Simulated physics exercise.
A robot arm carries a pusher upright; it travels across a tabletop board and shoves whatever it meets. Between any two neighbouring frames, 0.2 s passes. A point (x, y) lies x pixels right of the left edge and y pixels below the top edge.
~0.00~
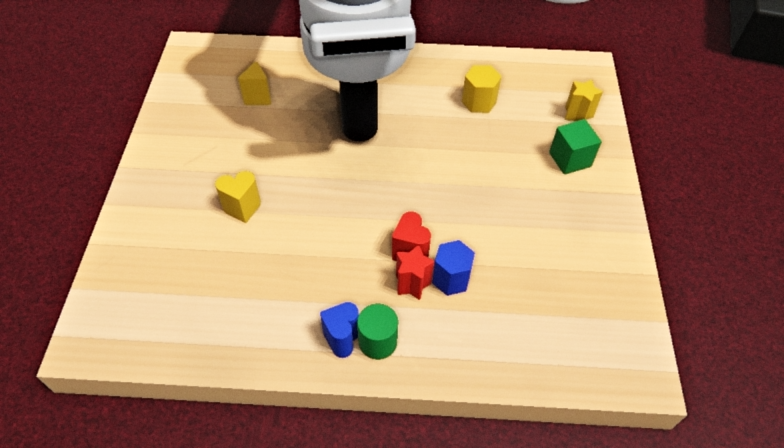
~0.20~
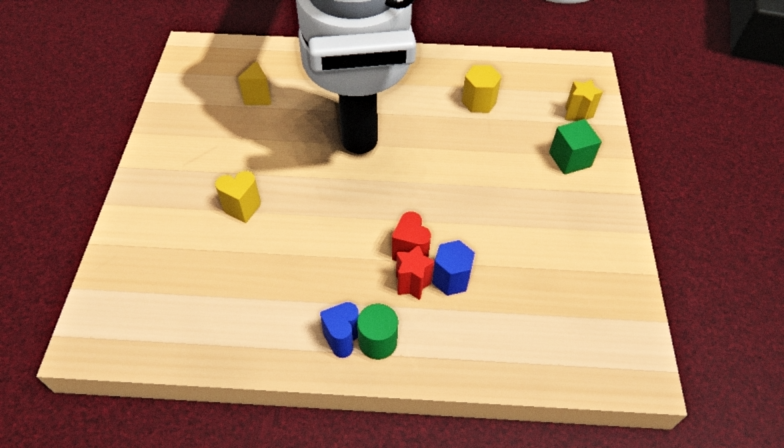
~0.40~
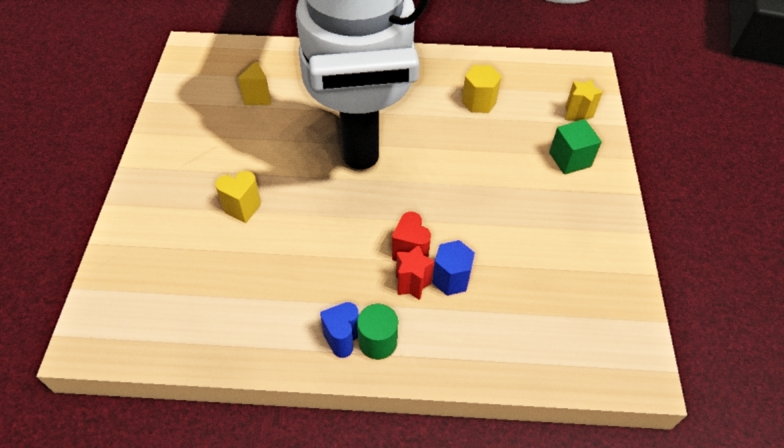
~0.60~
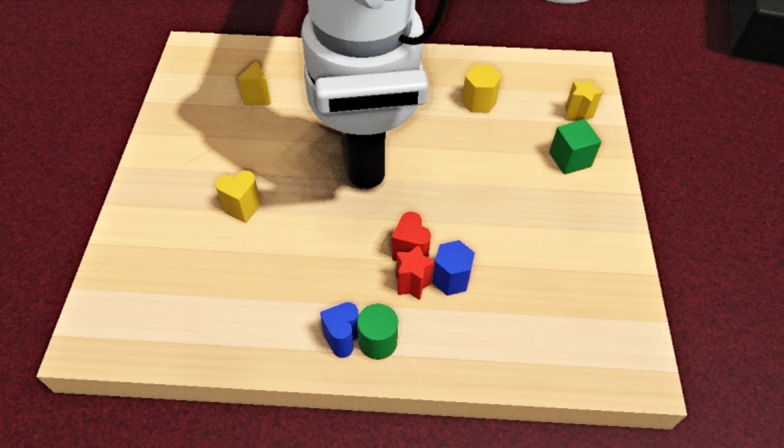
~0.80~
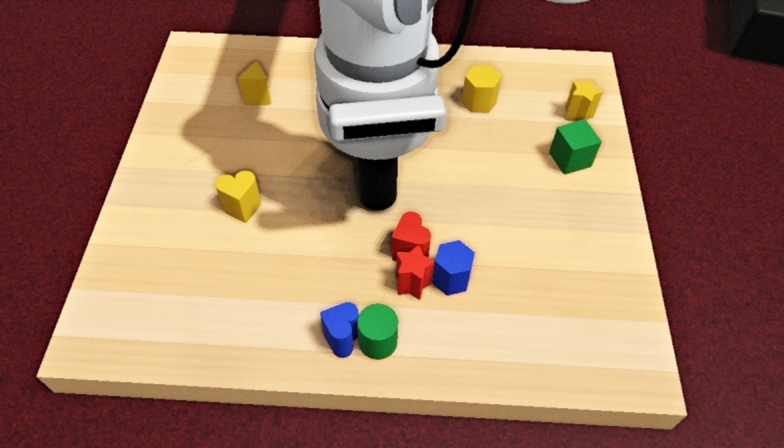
A grey and white robot arm with a black tip reaches over a pale wooden board on a dark red surface, seen from above at an angle. Yellow blocks sit at left and upper right near a green cube, with red, blue and green blocks clustered lower down. The arm slides toward the viewer, then slightly right, nearing the red heart, while the blocks and camera stay still.
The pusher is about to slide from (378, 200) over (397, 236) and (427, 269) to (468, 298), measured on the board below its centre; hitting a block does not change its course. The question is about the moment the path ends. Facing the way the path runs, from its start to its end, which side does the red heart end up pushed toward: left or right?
That block drifts right.
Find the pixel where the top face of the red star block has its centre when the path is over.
I'd place it at (415, 298), taking the centre of its top.
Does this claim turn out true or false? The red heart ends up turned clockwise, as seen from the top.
The statement is true.
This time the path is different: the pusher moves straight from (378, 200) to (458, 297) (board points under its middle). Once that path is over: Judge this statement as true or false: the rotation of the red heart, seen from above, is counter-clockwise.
That statement is not accurate.
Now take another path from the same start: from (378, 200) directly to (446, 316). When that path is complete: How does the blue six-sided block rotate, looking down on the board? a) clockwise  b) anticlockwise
The answer is b.
What follows on the original path. One third of the way, pusher (398, 231); red heart (421, 241); red star block (416, 268), turned 30° clockwise; blue six-sided block (458, 258).
Two thirds of the way, pusher (428, 265); red heart (442, 280), turned 35° clockwise; red star block (415, 296), turned 75° clockwise; blue six-sided block (480, 272), turned 50° anticlockwise.
At the end, pusher (469, 293); green circular block in place; red heart (458, 306), turned 95° clockwise; red star block (415, 298), turned 80° clockwise; blue six-sided block (514, 287), turned 115° anticlockwise.
